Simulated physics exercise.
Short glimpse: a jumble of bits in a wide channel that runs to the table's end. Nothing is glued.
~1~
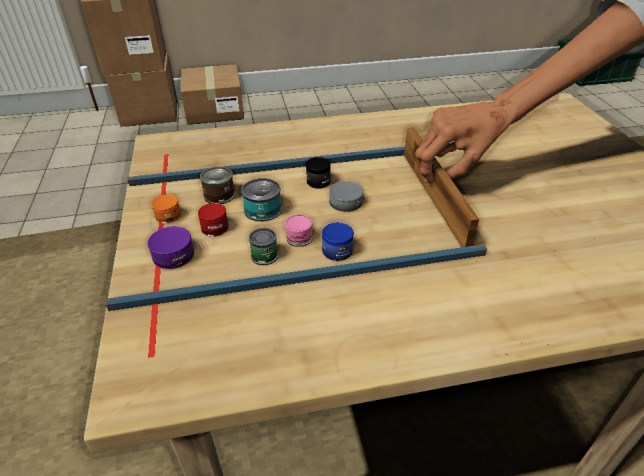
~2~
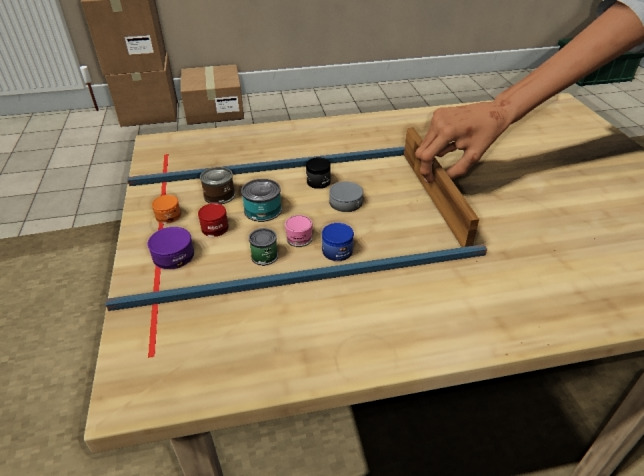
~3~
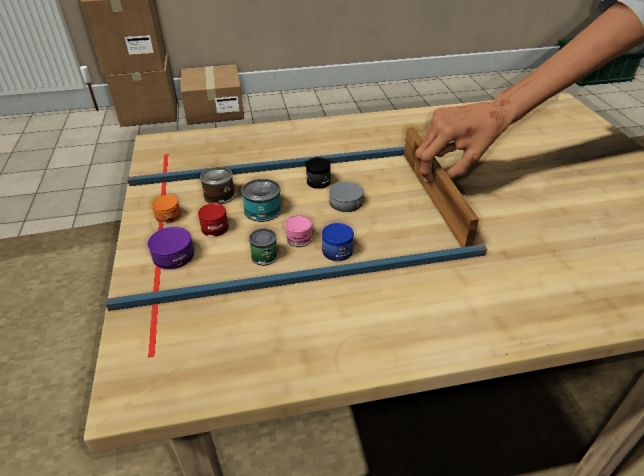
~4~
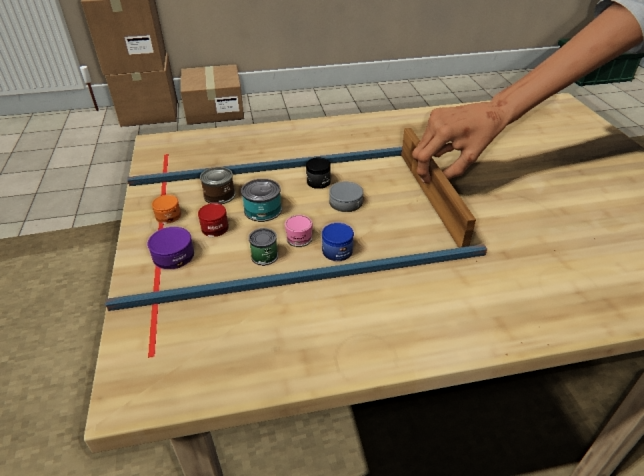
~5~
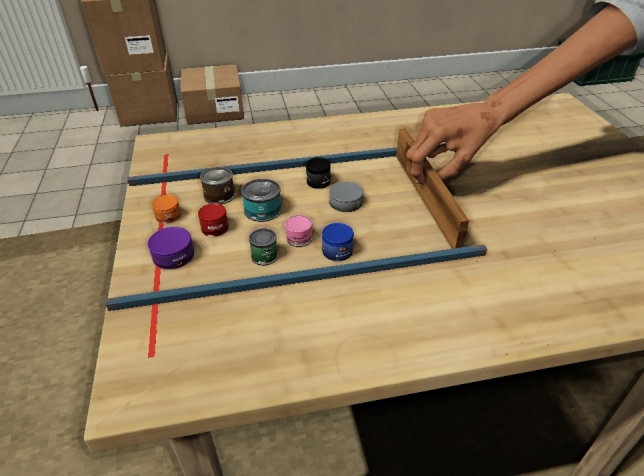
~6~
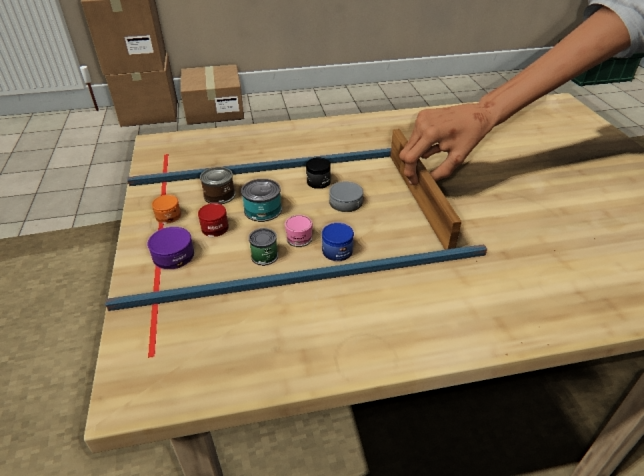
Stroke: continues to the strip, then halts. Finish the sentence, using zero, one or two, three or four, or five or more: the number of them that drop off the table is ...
The number that drop off the table is three or four.
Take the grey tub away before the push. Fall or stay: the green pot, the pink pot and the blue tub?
The green pot remains - the pink pot remains - the blue tub remains.
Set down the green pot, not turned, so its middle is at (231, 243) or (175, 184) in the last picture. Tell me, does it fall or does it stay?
Order of tries: On, off.
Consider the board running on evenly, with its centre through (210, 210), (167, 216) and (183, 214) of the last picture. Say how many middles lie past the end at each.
The counts would come out as 0, 3 and 1.
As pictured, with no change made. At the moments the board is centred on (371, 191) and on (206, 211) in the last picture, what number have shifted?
I make it 0 at the first spot and 10 at the other.
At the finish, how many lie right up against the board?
Count: 4.
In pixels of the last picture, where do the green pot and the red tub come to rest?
First: About (120, 265); second: About (126, 238).
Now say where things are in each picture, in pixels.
The first picture shows orange tub (167, 209); purple tub (171, 248); red tub (214, 220); board (436, 183); tape (161, 232).
The second picture shows purple tub (172, 248); black tub (319, 173).
The third picture shows red tub (214, 220); grey tub (346, 197).
The fourth picture shows orange tub (167, 209); turquoise pot (262, 200).
The fifth picture shows purple tub (172, 248); blue tub (338, 242).
The sixth picture shows orange tub (167, 209); purple tub (172, 248); red tub (214, 220); board (421, 184); tape (161, 232).
Early on, none off yet; orange tub at rest near (167, 209); purple tub at rest near (172, 248); red tub at rest near (214, 220).
Finally, the number that fall off is three or four; lost, turquoise pot, brown pot, purple tub and orange tub.
